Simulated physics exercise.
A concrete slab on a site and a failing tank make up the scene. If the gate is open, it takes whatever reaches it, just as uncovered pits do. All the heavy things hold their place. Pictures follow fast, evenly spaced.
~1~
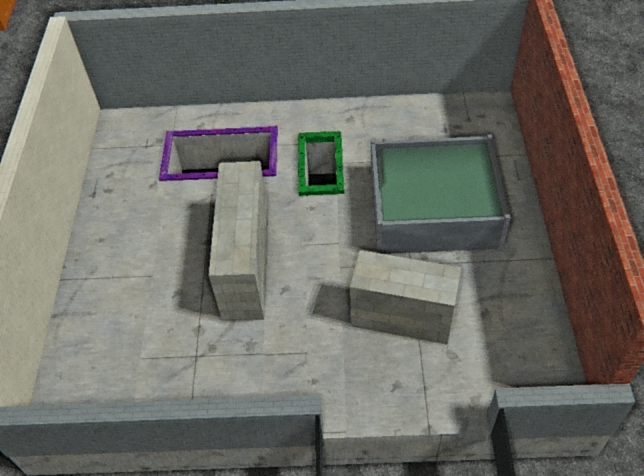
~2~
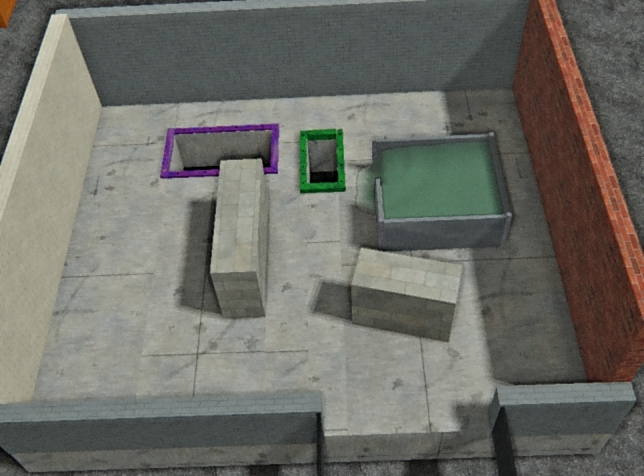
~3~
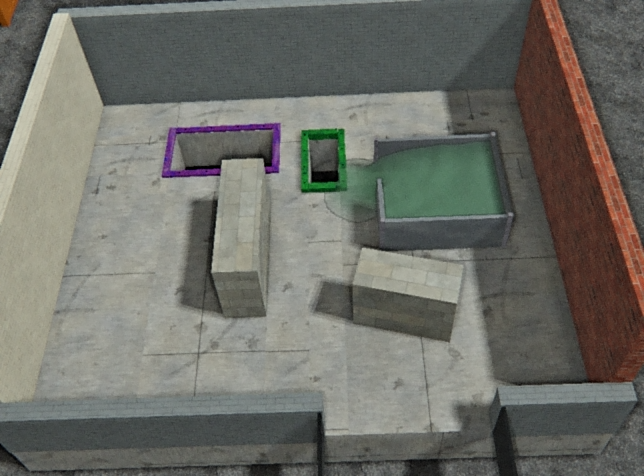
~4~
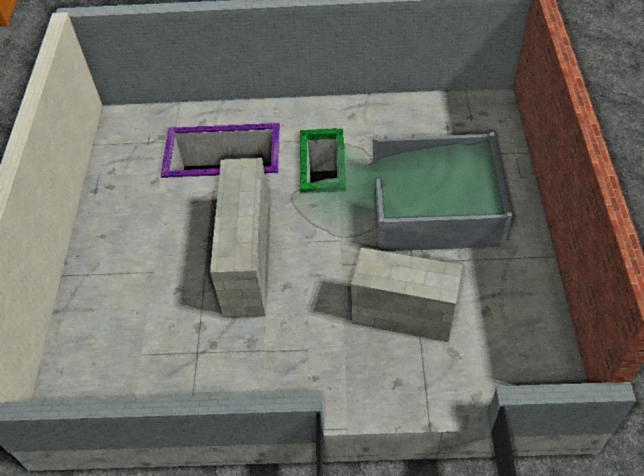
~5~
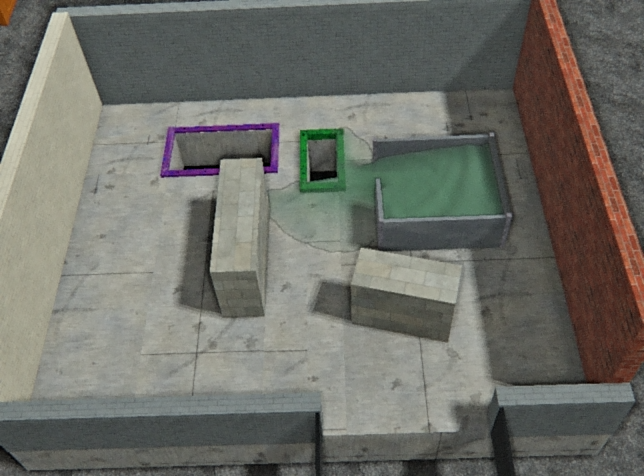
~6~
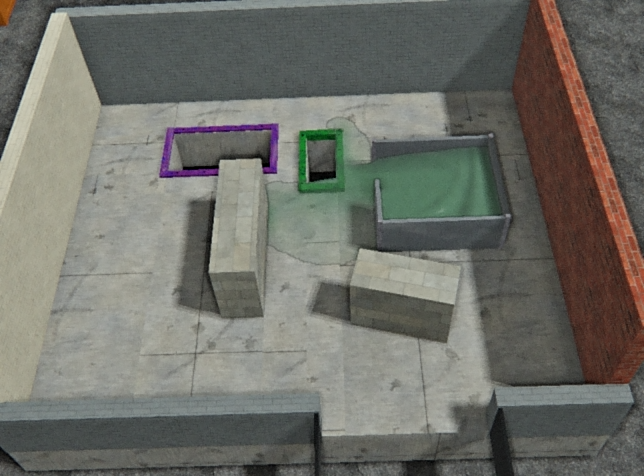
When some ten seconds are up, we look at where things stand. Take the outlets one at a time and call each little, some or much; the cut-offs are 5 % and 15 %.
In order: The gate catches some; the purple pit catches little; the green pit catches much.
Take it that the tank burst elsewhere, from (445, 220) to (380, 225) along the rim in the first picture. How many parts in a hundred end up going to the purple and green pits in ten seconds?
For purple it's about 2 per cent, and for green about 0 per cent.
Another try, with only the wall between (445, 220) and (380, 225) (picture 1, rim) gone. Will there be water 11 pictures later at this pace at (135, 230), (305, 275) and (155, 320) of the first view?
Well, the first is missed by the spill, the next hit by the spill, the last missed by the spill.
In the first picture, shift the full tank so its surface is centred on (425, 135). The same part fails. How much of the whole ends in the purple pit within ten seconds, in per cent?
Purple: About 4 %.
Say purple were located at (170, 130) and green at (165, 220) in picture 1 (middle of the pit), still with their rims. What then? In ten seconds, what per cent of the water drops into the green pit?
Out of every hundred parts, the green pit gets 4.
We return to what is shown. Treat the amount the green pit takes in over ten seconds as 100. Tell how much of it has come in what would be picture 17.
Near 65 per cent, give or take.
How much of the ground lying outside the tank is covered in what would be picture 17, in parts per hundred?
Around 25 percent.
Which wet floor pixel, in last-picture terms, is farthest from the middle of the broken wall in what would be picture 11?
About at (132, 210).
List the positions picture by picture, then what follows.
In the first picture, still water in the tank at (437, 182).
In the second picture, the front is at (368, 170), out from the gap at (378, 182).
In the third picture, water pours out at (379, 182) and has run to (330, 199).
In the fourth picture, water pours out at (378, 182) and has run to (299, 203).
In the fifth picture, the front is at a hidden place, out from the gap at (378, 182).
In the sixth picture, the front is at a hidden place, out from the gap at (377, 183).
A moment on, water covers 10 % of the floor; the gate 0 %, the purple pit 0 %, the green pit 10 %.
Next, water covers 25 % of the floor; the gate 0 %, the purple pit 0 %, the green pit 16 %.
Then, water covers 35 % of the floor; the gate 2 %, the purple pit 0 %, the green pit 21 %.
Later, water covers 60 % of the floor; the gate 7 %, the purple pit 0 %, the green pit 24 %.
In the end, water covers 75 % of the floor; the gate 12 %, the purple pit 0 %, the green pit 25 %.
